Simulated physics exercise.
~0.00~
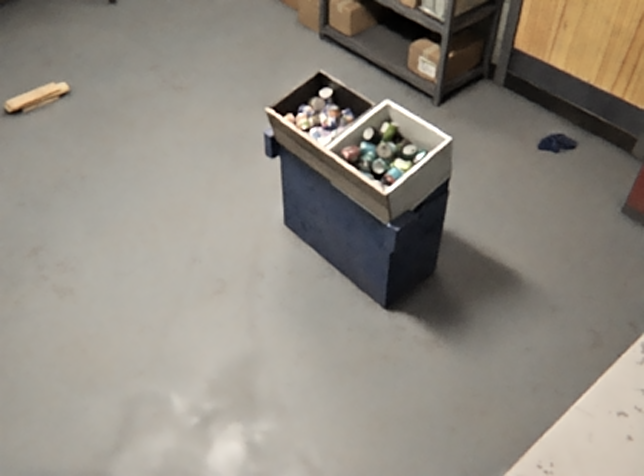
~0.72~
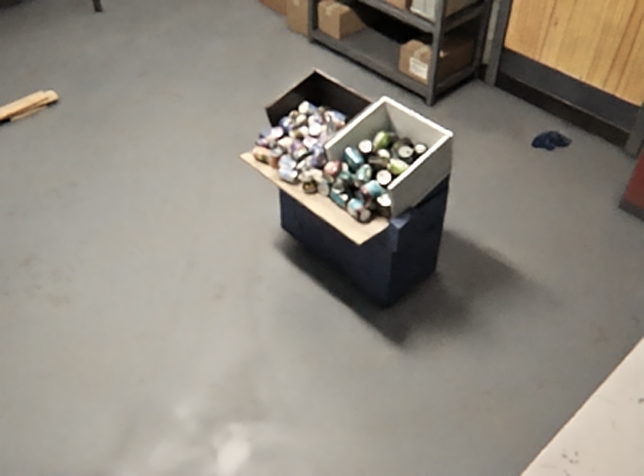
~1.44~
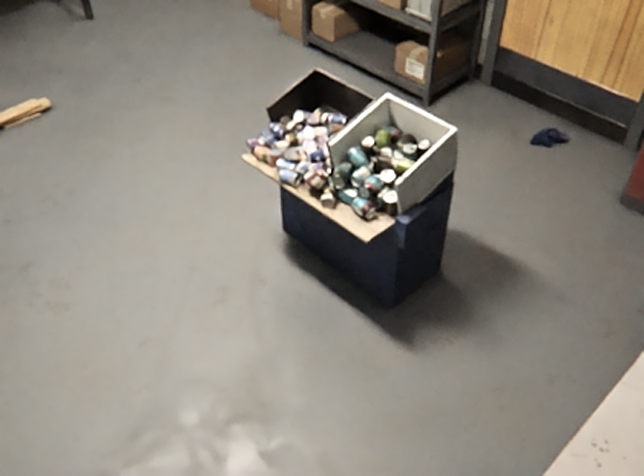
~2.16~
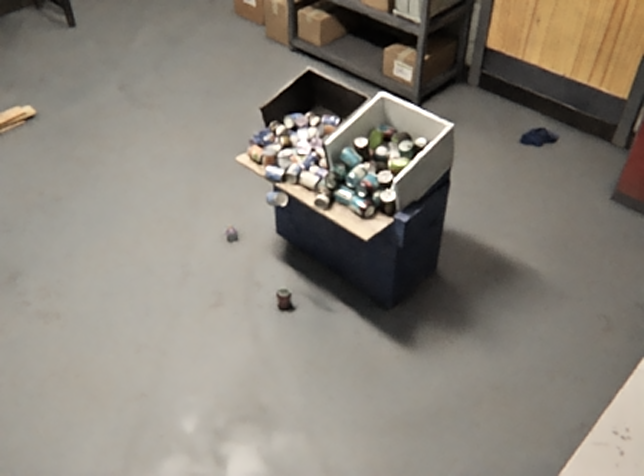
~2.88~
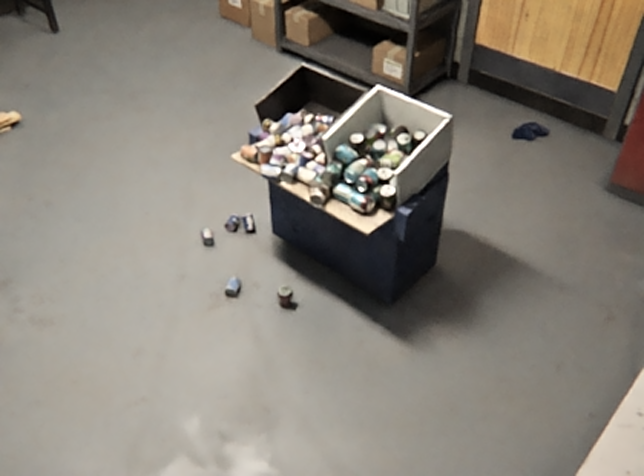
Two bins on a blue stand drop their front flap, and a few cans fall out.
